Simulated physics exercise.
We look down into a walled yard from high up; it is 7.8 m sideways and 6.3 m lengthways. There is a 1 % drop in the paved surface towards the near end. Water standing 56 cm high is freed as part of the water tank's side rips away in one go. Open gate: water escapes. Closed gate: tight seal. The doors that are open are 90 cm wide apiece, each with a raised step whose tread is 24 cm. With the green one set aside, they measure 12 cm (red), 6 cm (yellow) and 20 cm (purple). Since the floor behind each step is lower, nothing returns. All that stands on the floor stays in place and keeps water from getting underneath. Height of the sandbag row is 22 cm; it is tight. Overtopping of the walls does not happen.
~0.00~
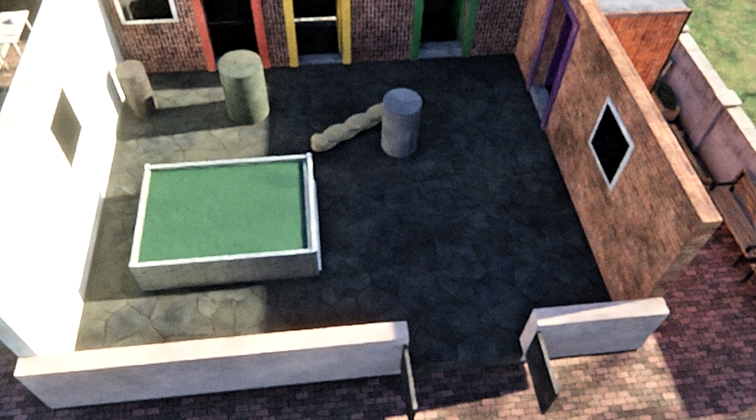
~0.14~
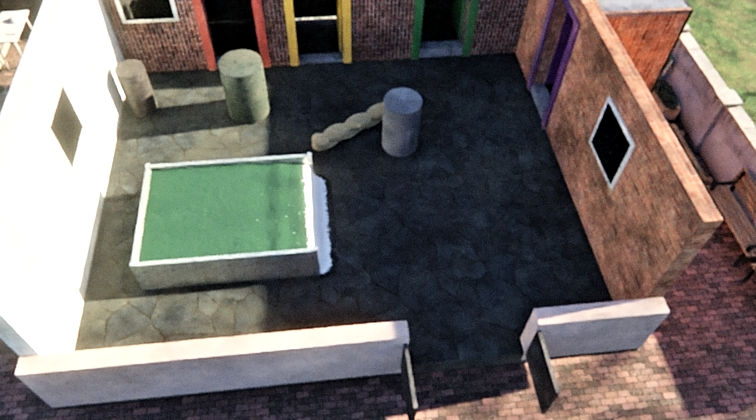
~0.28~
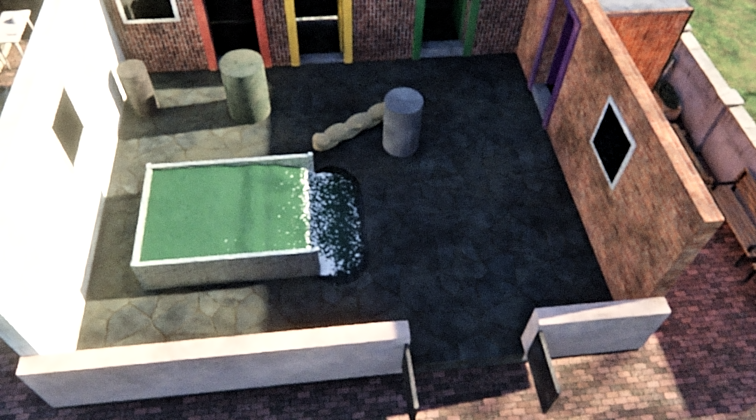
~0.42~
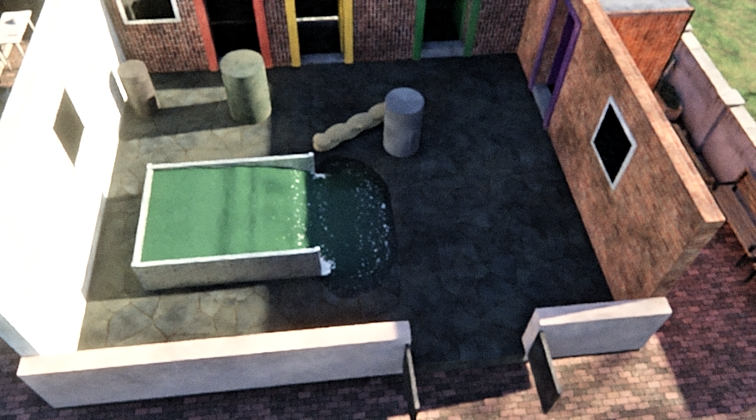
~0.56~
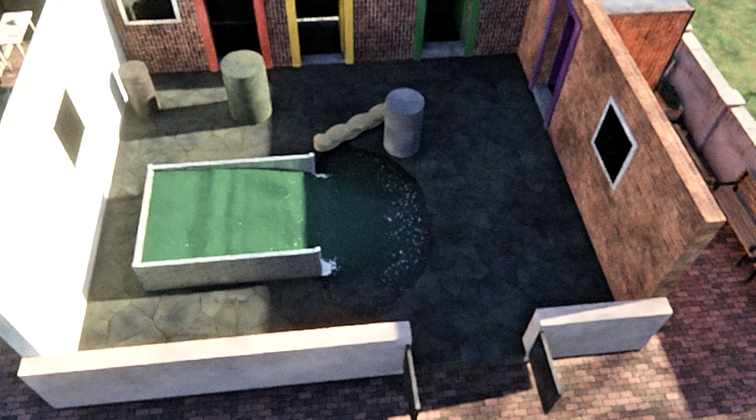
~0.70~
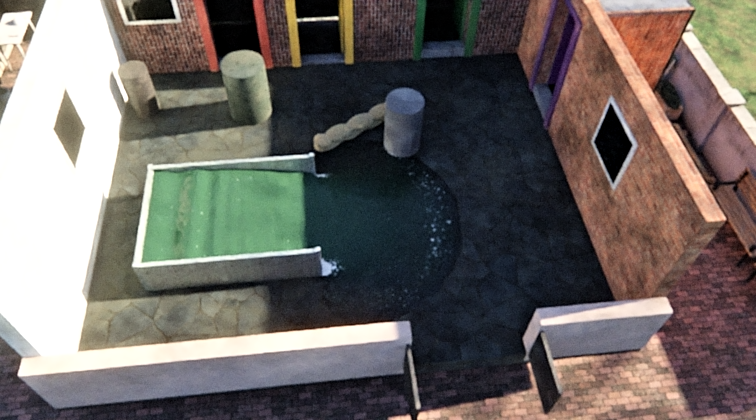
A walled yard with dark paving is seen from high above, the view staying still. A pale-sided tank of green water sits at left, with two round pillars behind it, a grey one near a lumpy tan row at centre, and red, yellow, green and purple doorframes beyond. The tank's right side gives way, and water pours out in white froth, then fans rightward across the paving in a widening dark sheet.
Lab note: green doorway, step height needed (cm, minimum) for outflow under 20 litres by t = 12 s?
Approx. 5 cm.
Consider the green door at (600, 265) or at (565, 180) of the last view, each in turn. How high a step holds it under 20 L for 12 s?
Roughly 19 cm, then roughly 19 cm.
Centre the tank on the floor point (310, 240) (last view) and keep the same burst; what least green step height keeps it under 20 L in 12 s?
Some 8.5 cm.
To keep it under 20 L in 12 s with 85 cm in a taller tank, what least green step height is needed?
Something near 10.5 cm should do.
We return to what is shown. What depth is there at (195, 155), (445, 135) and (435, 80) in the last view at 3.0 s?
I'd read roughly 0, 3 and 0 cm there.
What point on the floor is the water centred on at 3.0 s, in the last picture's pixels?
The centre of all the water is around (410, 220).
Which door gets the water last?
Door: Red.
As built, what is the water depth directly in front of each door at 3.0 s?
Purple door 13 cm, yellow door 0 cm, red door 0 cm, green door 0 cm.
After 1.4 s water covers 30 % of the floor, deepest (24 cm) near (331, 249); it has not reached the green door.
After 3.0 s water covers 45 % of the floor, deepest (34 cm) near (623, 328); it has not reached the green door.
After 12.0 s water covers 95 % of the floor, deepest (8 cm) near (72, 382); 3 cm at the green door, 0 litres in over its 21 cm step.
At the green door as built, the water arrived by 4.0 s and peaked near 9 cm at 5.4 s.
Run again over the same 12 s with other heights there, 28 litres in over 4.5 cm, 16 litres over 5.5 cm. The limit of 20 litres is kept from about 5 cm up.
